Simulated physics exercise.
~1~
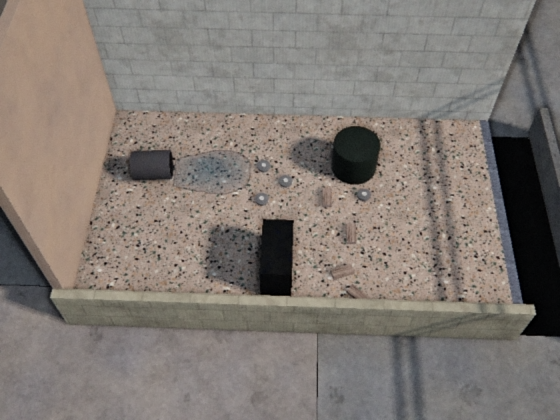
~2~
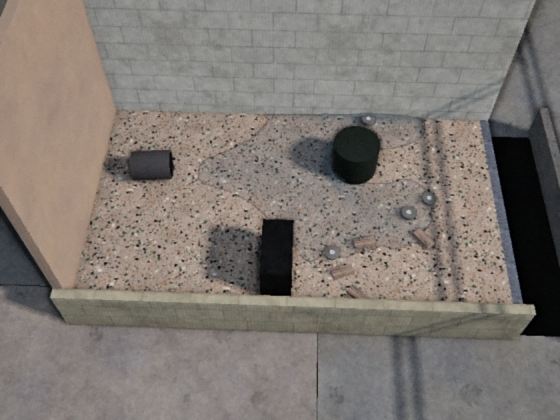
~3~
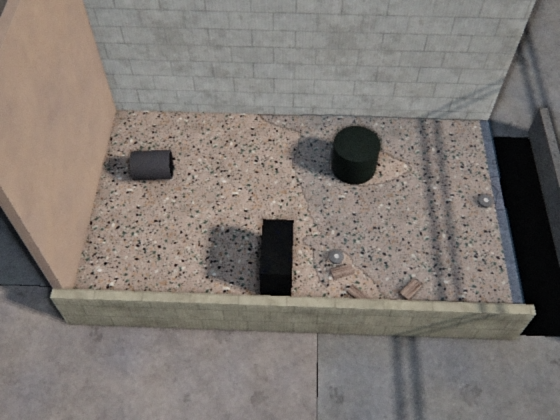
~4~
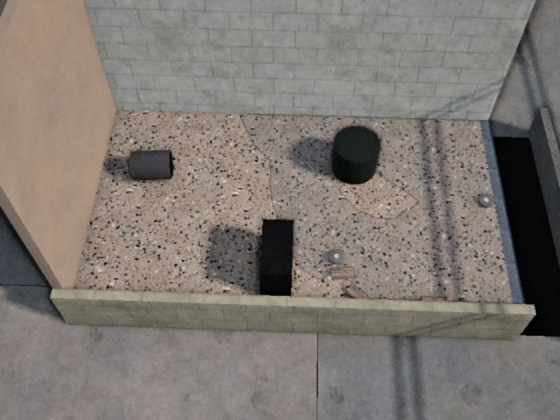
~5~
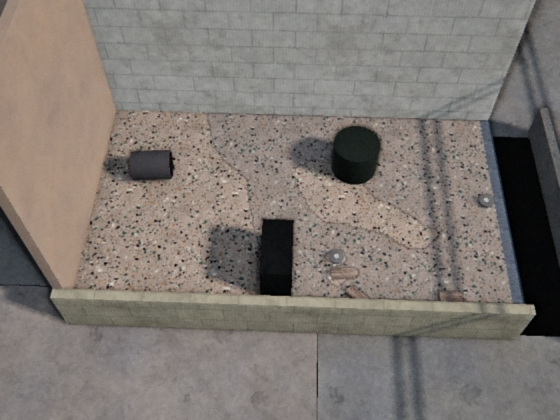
A pebble-speckled floor, seen from above at an angle, lies between a pale brick wall at the back, a tan wall on the left and a low pale ledge in front. A dark grey cylinder lies at left, a dark green drum stands toward the back right, and a black block stands near the front. A patch of clear water spreads from beside the grey cylinder across the floor, carrying small silvery balls and tan blocks rightward and forward. Several pass out of sight. Finally, one ball rests near the right edge, another sits right of the black block, and a few tan pieces remain near the front ledge as the wet outline shifts.
